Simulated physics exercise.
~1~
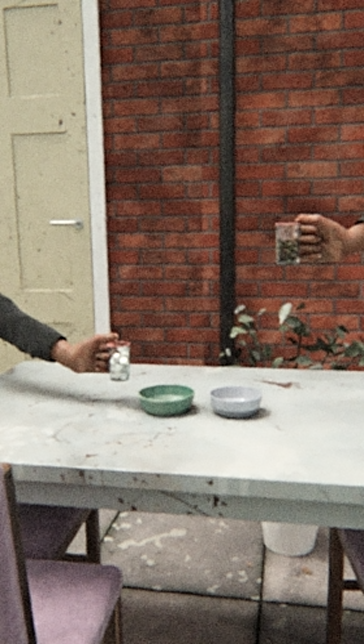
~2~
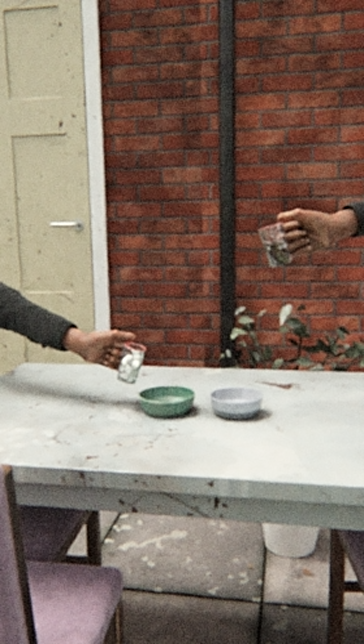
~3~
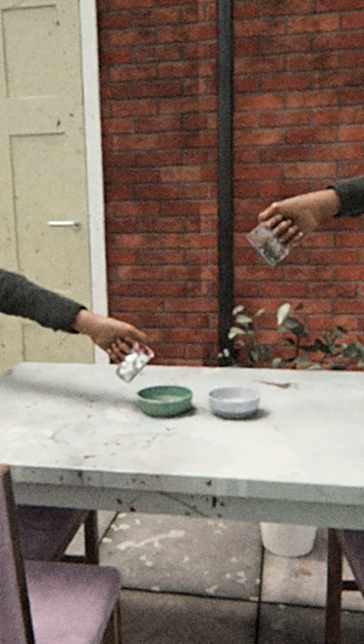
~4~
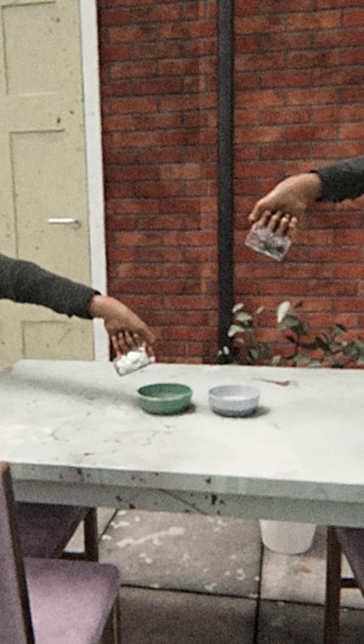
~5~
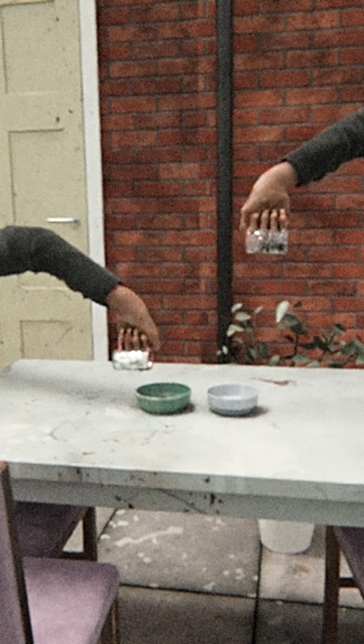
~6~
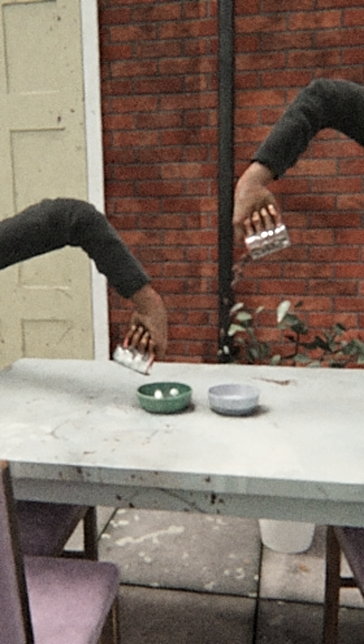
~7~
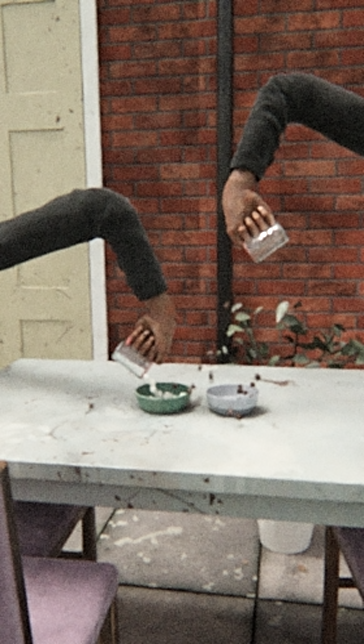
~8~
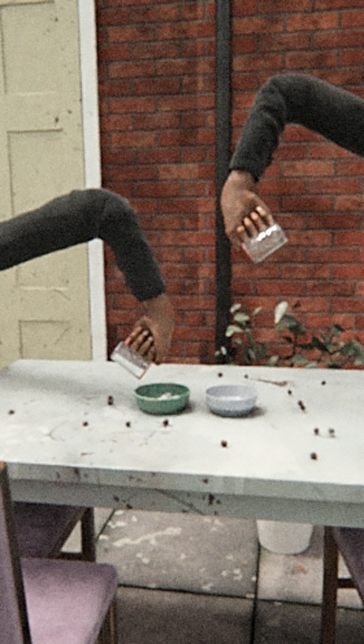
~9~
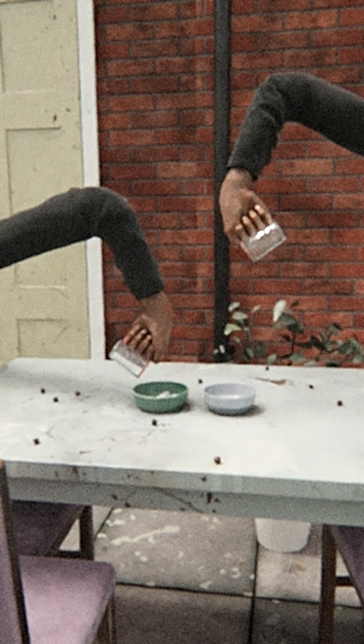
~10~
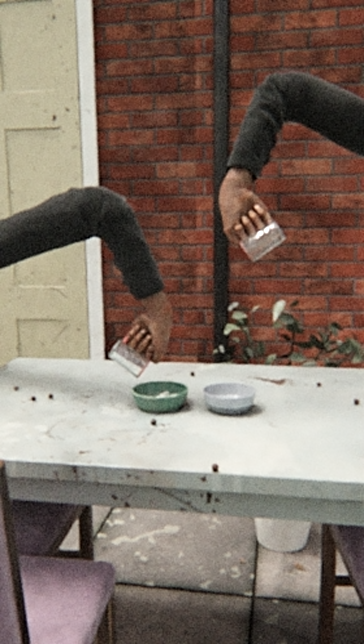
In this clip, two hands tip clear cups over bowls on a white table, the left held low and the right much higher. The white pieces land in the green bowl, while many dark pieces scatter across the table around the pale bowl, and both cups end upside down.
